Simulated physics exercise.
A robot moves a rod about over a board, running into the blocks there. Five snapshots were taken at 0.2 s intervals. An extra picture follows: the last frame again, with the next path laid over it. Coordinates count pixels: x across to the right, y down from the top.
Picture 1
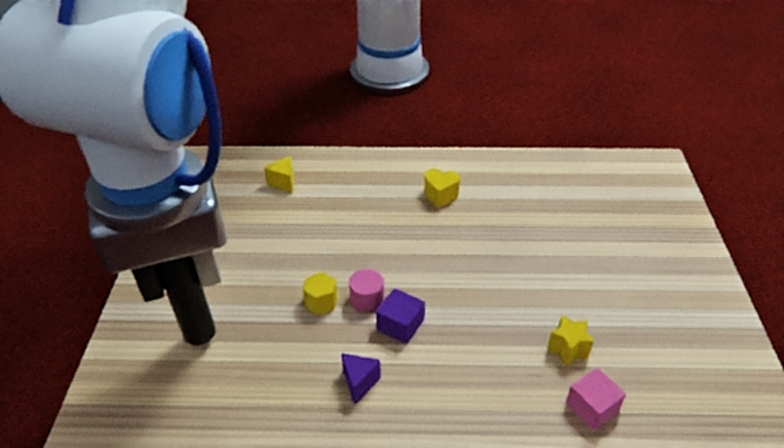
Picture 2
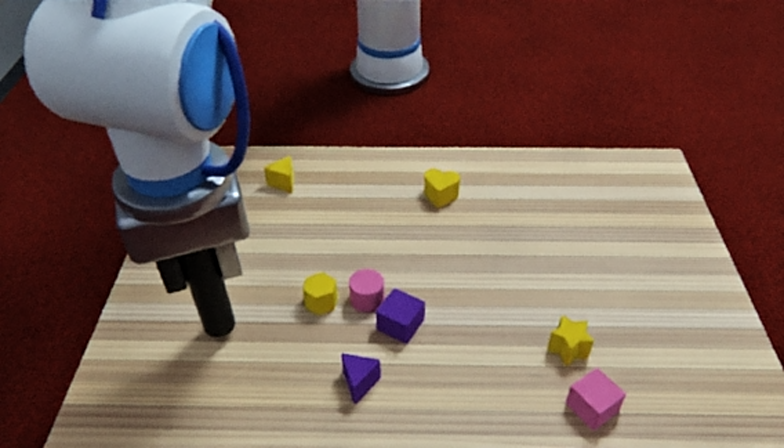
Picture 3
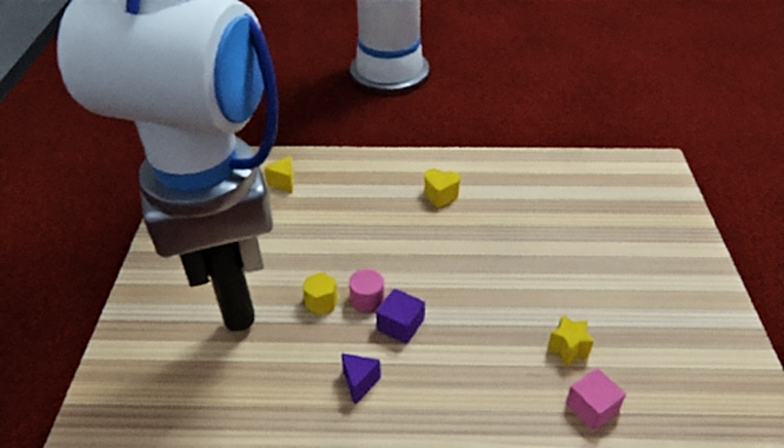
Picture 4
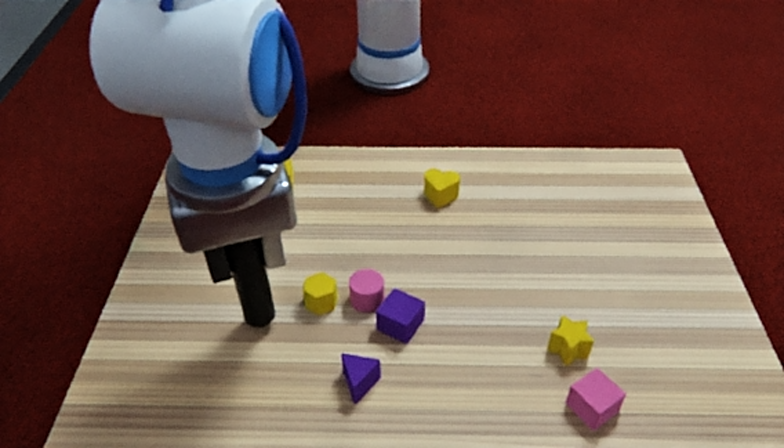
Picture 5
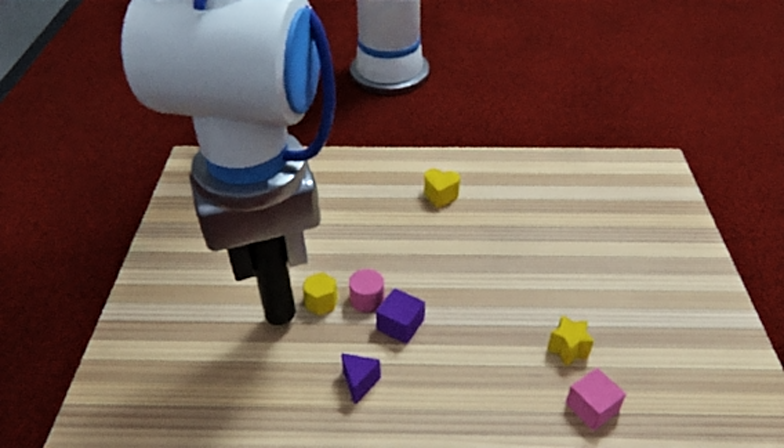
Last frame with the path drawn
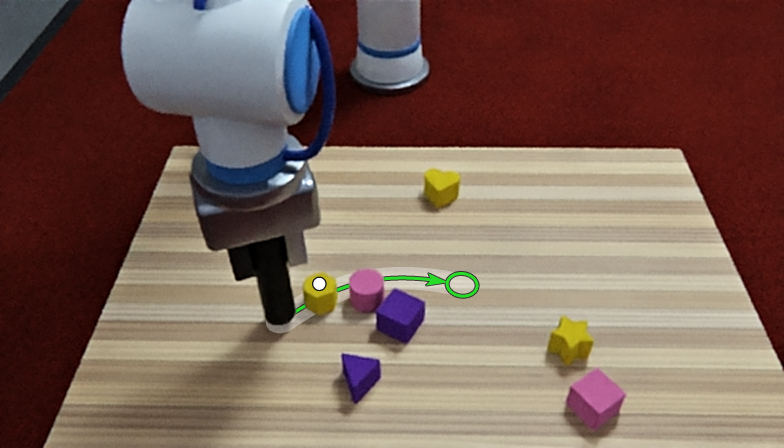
In the video, a robot arm holding a dark rod moves steadily rightward over a striped wooden board, drawing near a yellow block beside a pink round block and a purple cube, while all the blocks stay still.
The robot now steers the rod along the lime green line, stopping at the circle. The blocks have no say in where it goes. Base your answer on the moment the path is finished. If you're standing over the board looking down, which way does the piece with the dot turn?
From overhead, the rotation is counterclockwise.
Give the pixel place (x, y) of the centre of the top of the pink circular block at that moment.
Close to (447, 289).
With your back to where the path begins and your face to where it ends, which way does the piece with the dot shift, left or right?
Left-hand side.
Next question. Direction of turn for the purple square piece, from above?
It twists with the clock when seen from above.
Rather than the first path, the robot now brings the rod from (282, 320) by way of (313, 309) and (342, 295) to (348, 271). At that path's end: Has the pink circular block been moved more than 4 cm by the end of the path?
Going by the path, no.
The drawn path runs from (282, 320) over (338, 290) and (399, 278) to (462, 285); the dot is on the yellow hexagon.
What follows on the original path. One third of the way, rod (338, 282); yellow hexagon (366, 262), turned 20° clockwise; pink circular block (392, 277); purple square piece (404, 307), turned 15° clockwise.
Two thirds of the way, rod (400, 271); yellow hexagon (417, 241), turned 20° anticlockwise; pink circular block (422, 278); purple square piece (405, 309), turned 20° clockwise.
At the end, rod (463, 277); yellow hexagon (424, 238), turned 45° anticlockwise; pink circular block (447, 289); purple square piece (405, 309), turned 20° clockwise.
